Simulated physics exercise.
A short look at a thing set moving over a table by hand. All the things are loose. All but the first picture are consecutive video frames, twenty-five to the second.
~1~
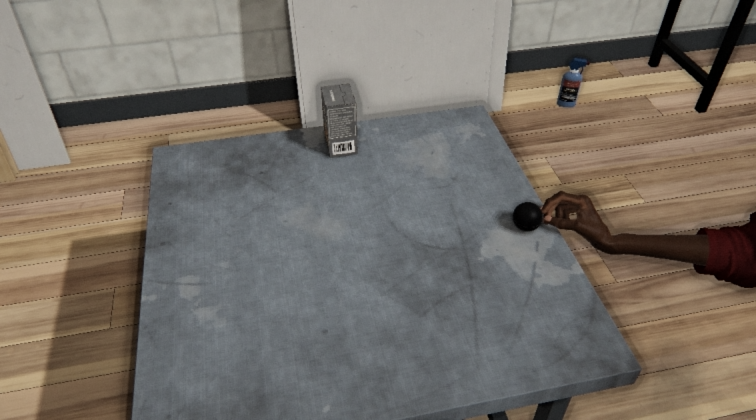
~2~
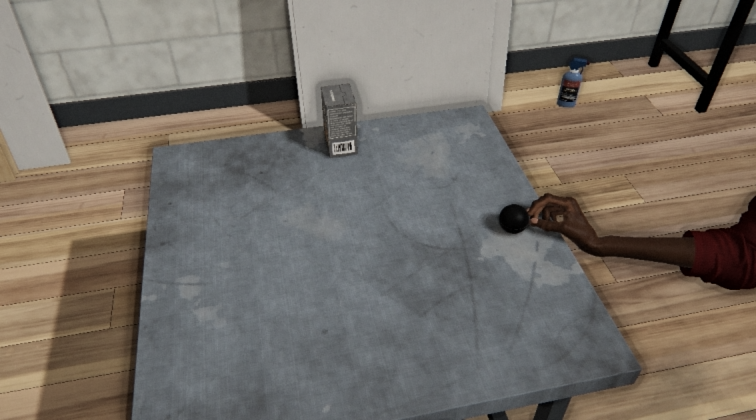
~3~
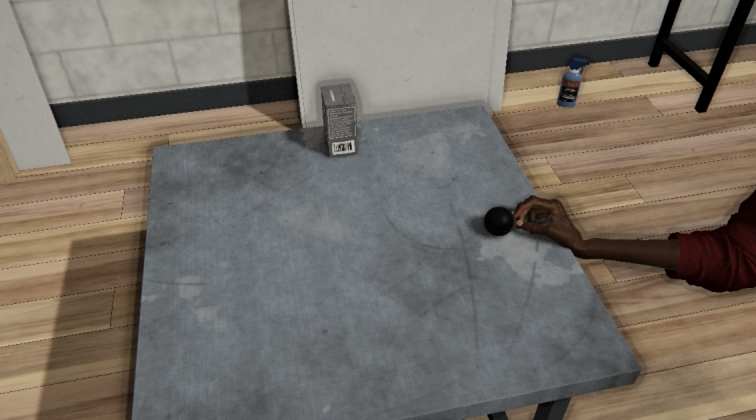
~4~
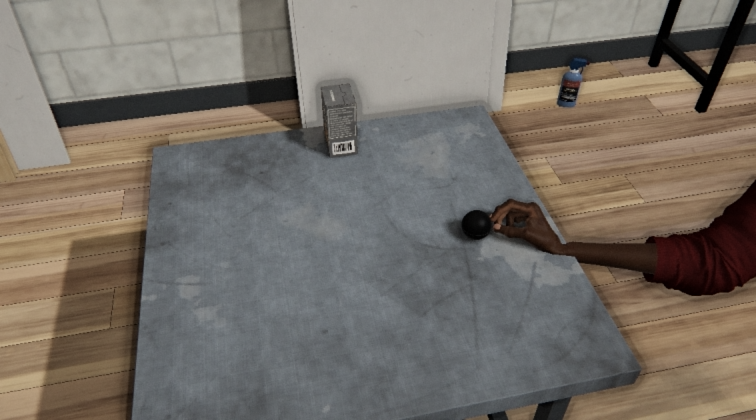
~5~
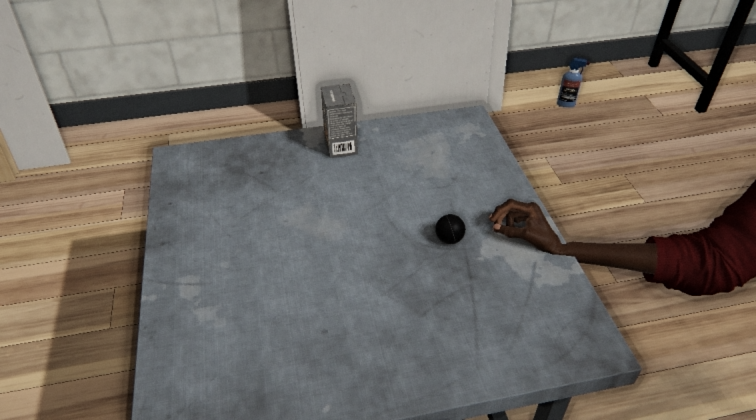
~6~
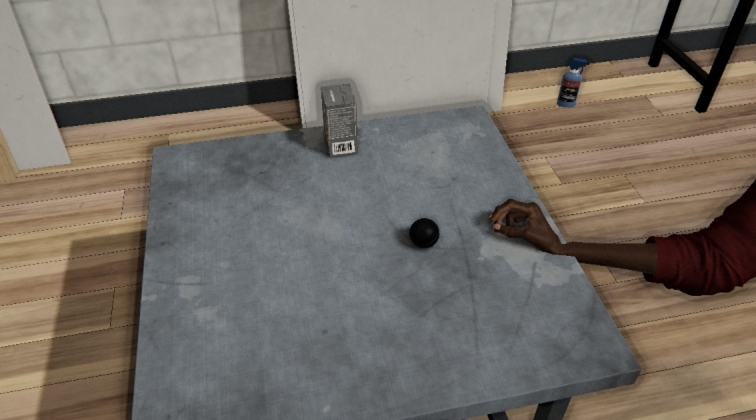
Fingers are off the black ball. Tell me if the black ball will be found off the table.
The black ball goes over the edge.
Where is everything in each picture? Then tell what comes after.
Under the hand; black ball (528, 217), in the first picture.
Under the hand; black ball (514, 219), in the second picture.
Under the hand; black ball (499, 221), in the third picture.
Black ball (477, 225), in the fourth picture.
Black ball (450, 229) moved about its own width, in the fifth picture.
Black ball (425, 233) moved well along, in the sixth picture.
Then, 0.20 s later than the last frame, black ball moved well along near (296, 254).
Then, 0.40 s later than the last frame, black ball moved well along near (173, 273).
Then, 0.70 s later than the last frame, black ball now off the table.
Then, 0.90 s later than the last frame, things are still on the move.
When it is over, off the table, black ball.
